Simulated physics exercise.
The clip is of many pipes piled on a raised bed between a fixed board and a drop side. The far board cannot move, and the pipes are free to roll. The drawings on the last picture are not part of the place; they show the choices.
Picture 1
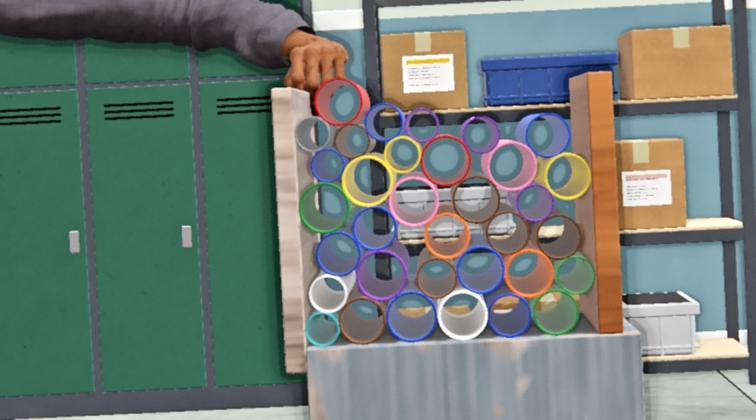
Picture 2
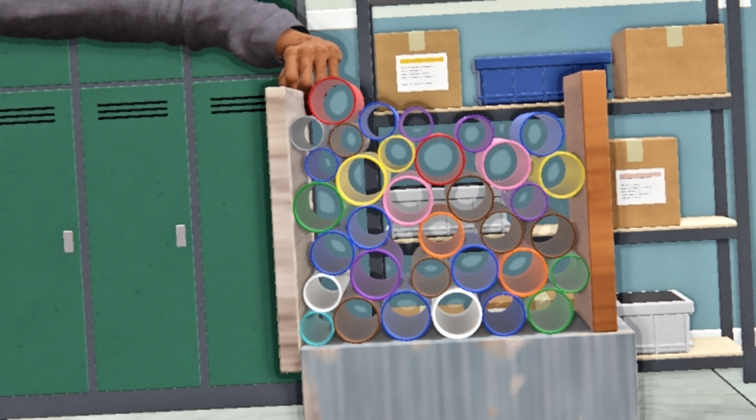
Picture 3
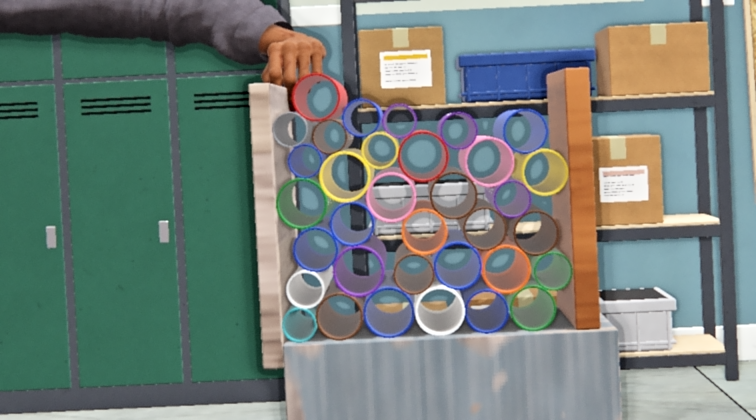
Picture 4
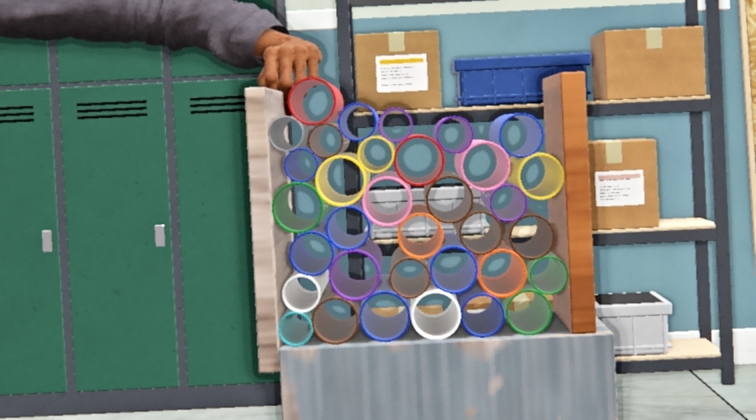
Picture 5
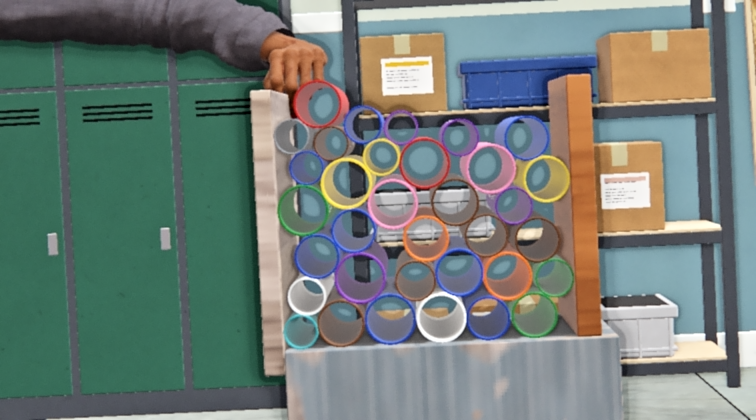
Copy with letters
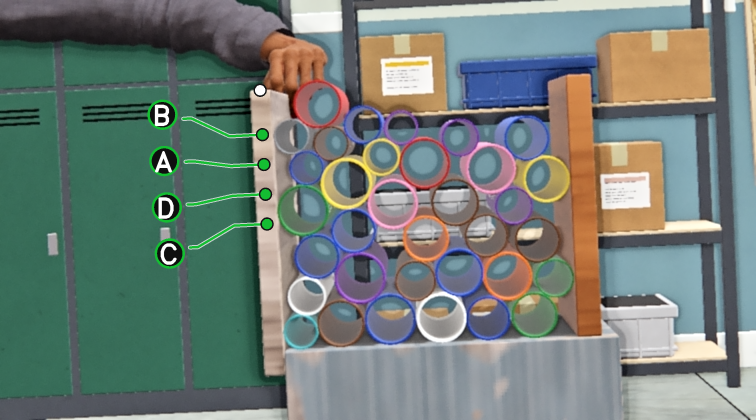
In the video, a hand rests on a red pipe at the upper left of a stack of colourful pipes between two upright boards, and the pipes stay in place while the view shifts slightly.
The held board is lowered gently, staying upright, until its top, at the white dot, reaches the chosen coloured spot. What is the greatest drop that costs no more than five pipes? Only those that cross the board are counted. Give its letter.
Slide it to C.
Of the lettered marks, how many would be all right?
Four of the four.
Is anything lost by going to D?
At D: Yes.
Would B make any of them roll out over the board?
No.
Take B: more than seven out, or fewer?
It loses fewer than seven.
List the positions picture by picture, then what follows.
In the first frame, a purple pipe (481, 135); side board (300, 222); a turquoise pipe (322, 330).
In the second frame, a turquoise pipe (317, 329); a green pipe (550, 311).
In the third frame, a blue pipe (458, 266); a brown pipe (536, 233).
In the fourth frame, a yellow pipe (341, 181); a blue pipe (301, 166).
In the fifth frame, a purple pipe (460, 138); side board (279, 225); a turquoise pipe (301, 332).
On the copy, A at (264, 164); B at (262, 134); C at (267, 224); D at (265, 194); the white dot at (260, 91).
On C. First, top of the board (275, 154).
Then, top of the board (278, 223).
Finally, top of the board (278, 223), five out over the board.
By contrast, A none out over the board; B none out over the board; D five out over the board.
